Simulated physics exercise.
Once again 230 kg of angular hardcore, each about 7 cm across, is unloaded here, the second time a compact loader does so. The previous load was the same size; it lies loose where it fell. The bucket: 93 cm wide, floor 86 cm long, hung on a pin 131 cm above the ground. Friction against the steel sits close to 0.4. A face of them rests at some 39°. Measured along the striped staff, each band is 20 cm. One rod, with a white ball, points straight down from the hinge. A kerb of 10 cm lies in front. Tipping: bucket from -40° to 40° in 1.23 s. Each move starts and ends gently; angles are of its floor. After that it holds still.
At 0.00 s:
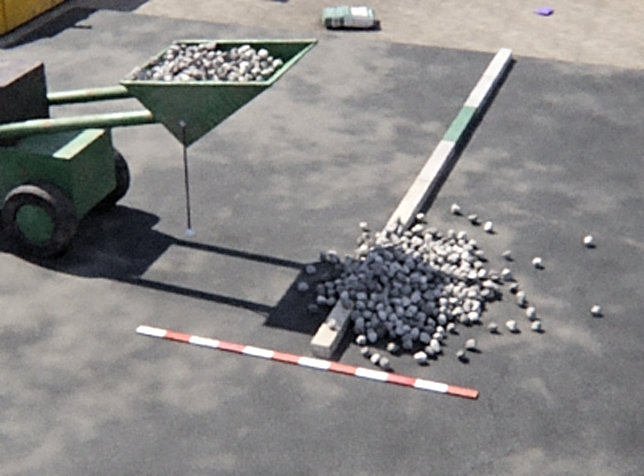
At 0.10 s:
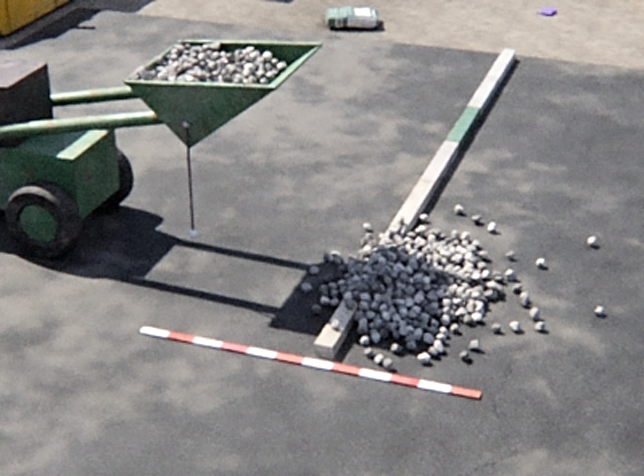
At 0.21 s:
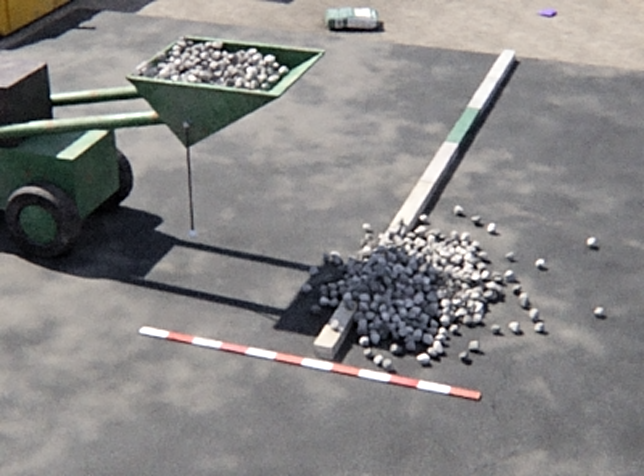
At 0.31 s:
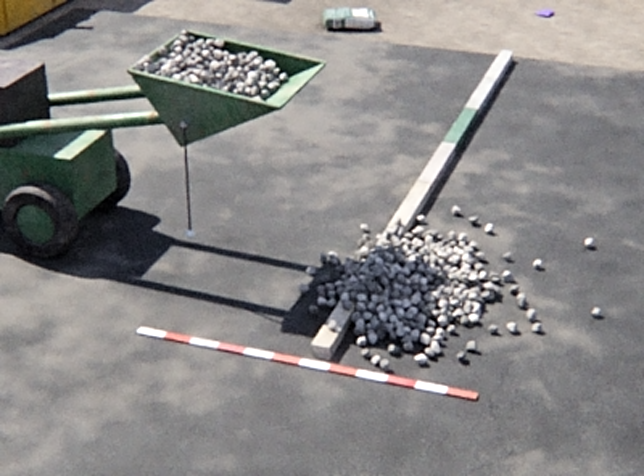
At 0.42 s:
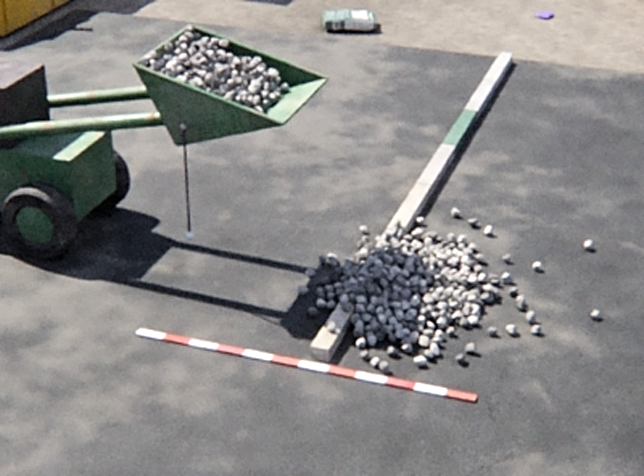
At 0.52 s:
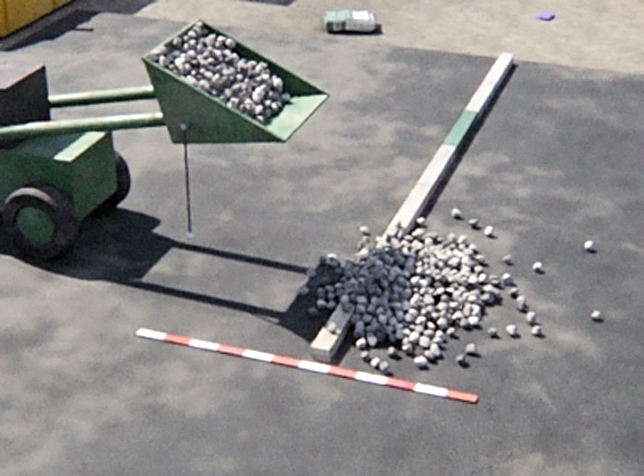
At first, a green loader on the left holds a bucket of grey stones above the pavement, beside a loose heap lying across a pale kerb. The bucket then tilts steadily forward, its right-hand lip lowering as the stones shift inside it, while the heap on the ground stays still.
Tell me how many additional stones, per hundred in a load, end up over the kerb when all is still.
Some 1 in every hundred.
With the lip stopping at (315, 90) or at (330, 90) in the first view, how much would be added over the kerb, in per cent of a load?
First some 25, then 50 per cent.
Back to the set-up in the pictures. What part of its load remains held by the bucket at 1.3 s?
Held: Around 70 % of the load.
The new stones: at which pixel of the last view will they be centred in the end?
I'd put their centre close to (326, 267).
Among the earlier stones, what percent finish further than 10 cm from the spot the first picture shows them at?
Roughly 0 percent.
After 0.9 s the floor is at 27°; in per cent of one load, 100 in the bucket, 14 on this side of the kerb, 86 over the kerb; the foremost stones are at (561, 304).
After 1.3 s the floor is at 40°; in per cent of one load, 68 in the bucket, 46 on this side of the kerb, 86 over the kerb; the foremost stones are at (561, 304).
After 1.7 s the floor is at 40°; in per cent of one load, 16 in the bucket, 98 on this side of the kerb, 86 over the kerb; the foremost stones are at (561, 304).
After 4.2 s the floor is at 40°; in per cent of one load, 0 in the bucket, 113 on this side of the kerb, 87 over the kerb; the foremost stones are at (561, 304). Net gain over the kerb, 1.
